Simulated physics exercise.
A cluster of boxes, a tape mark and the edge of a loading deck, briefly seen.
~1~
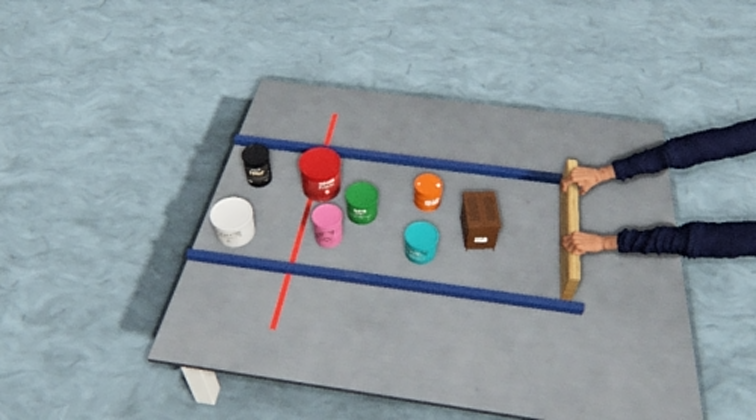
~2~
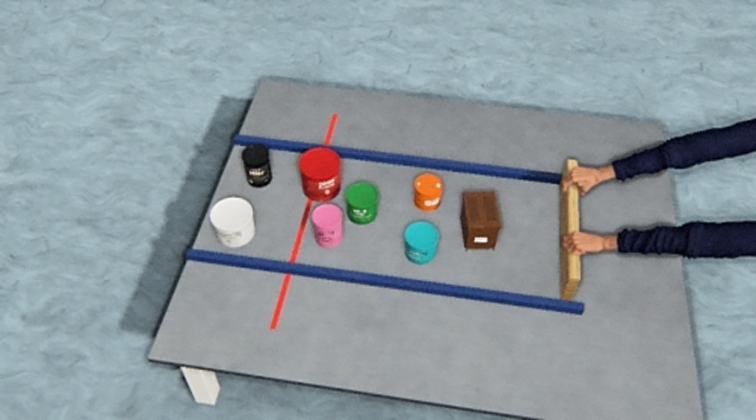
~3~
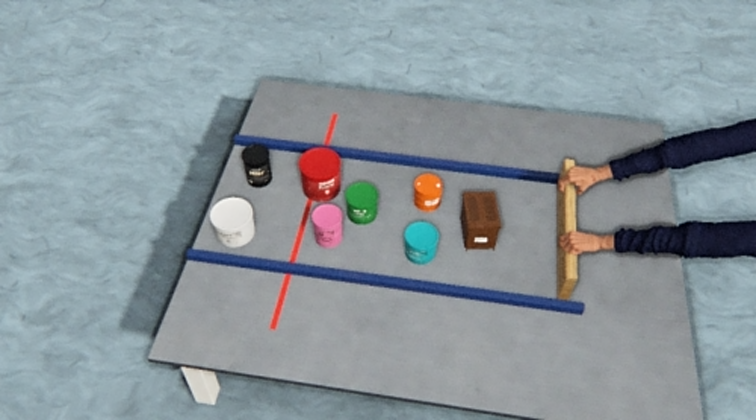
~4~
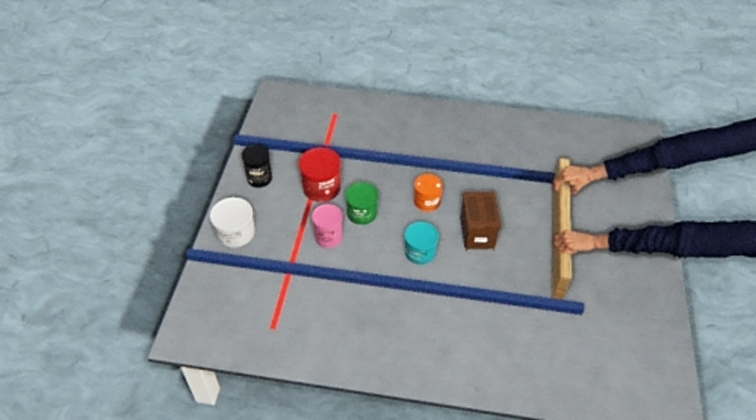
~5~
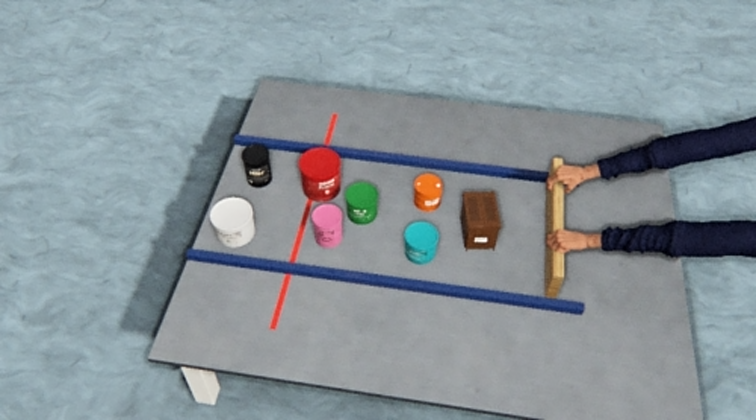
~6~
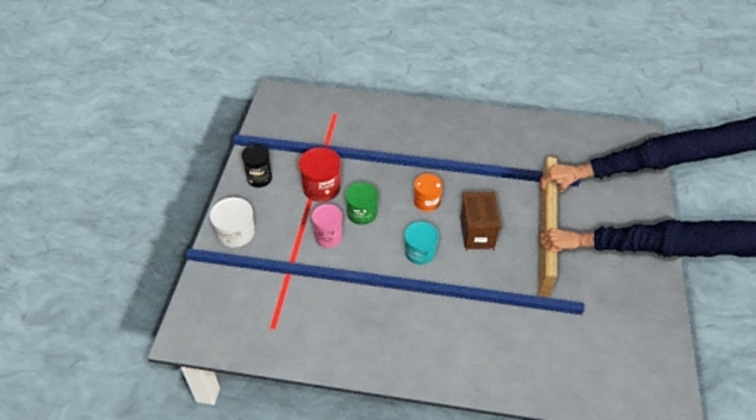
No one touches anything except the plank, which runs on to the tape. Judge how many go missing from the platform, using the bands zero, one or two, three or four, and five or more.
It will most likely not knock any off.
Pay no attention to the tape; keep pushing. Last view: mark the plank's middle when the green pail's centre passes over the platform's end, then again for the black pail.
Points: About (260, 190) and about (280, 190).
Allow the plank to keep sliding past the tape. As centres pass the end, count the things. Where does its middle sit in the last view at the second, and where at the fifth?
First around (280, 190), then around (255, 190).
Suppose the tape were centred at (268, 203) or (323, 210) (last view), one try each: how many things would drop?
Down on the ground: 2 and 0.
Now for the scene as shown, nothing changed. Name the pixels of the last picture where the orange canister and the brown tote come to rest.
(303, 171) and (292, 195), roughly.
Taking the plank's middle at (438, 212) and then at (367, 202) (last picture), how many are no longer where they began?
Counts: 3, 6.
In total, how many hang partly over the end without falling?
I get 0.
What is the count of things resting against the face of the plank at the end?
The number is 3.
A little later, none off yet; white pail at rest near (233, 223); black pail at rest near (258, 167); red pail at rest near (321, 175).
When it is over, the number that fall off is zero.
